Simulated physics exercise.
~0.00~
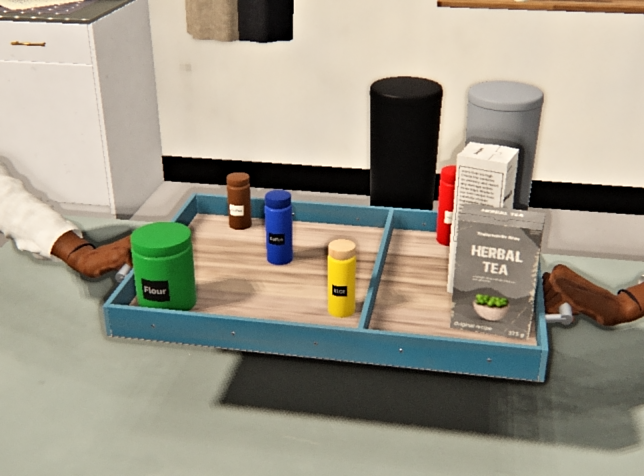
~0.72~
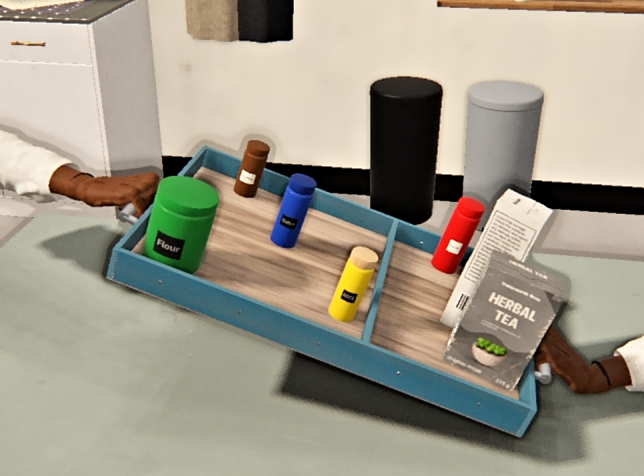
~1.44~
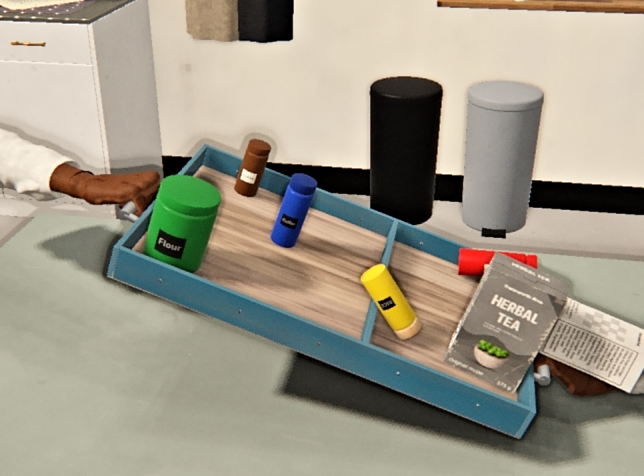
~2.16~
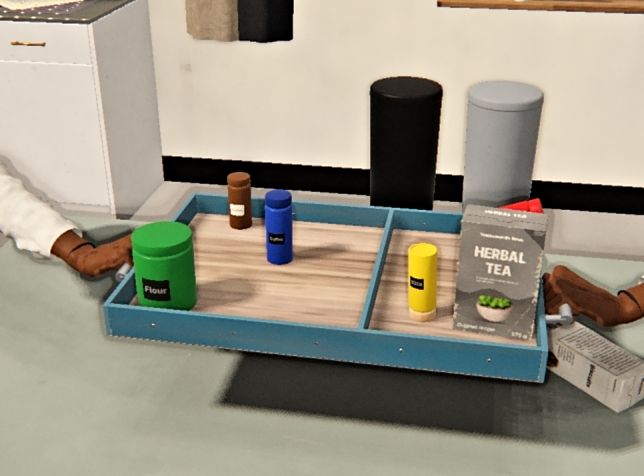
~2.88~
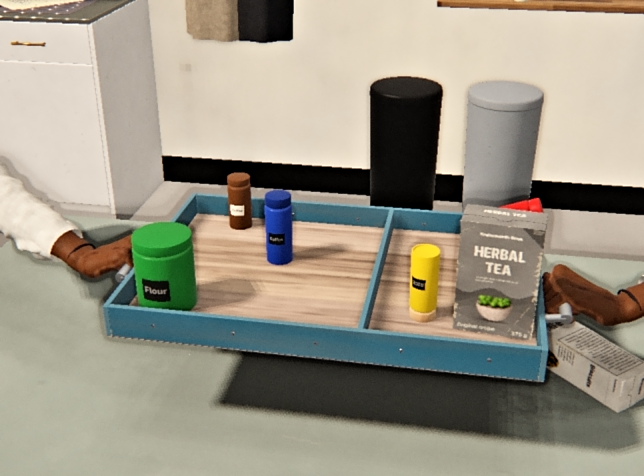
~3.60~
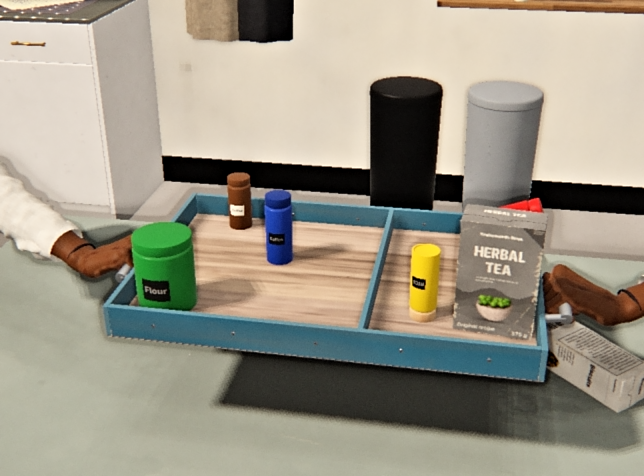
In a kitchen, two hands tipped a blue tray down to the right and levelled it again, while the white carton fell off, the red shaker toppled, and the yellow one flipped over the crossbar, ending upside down beside the upright tea packet.
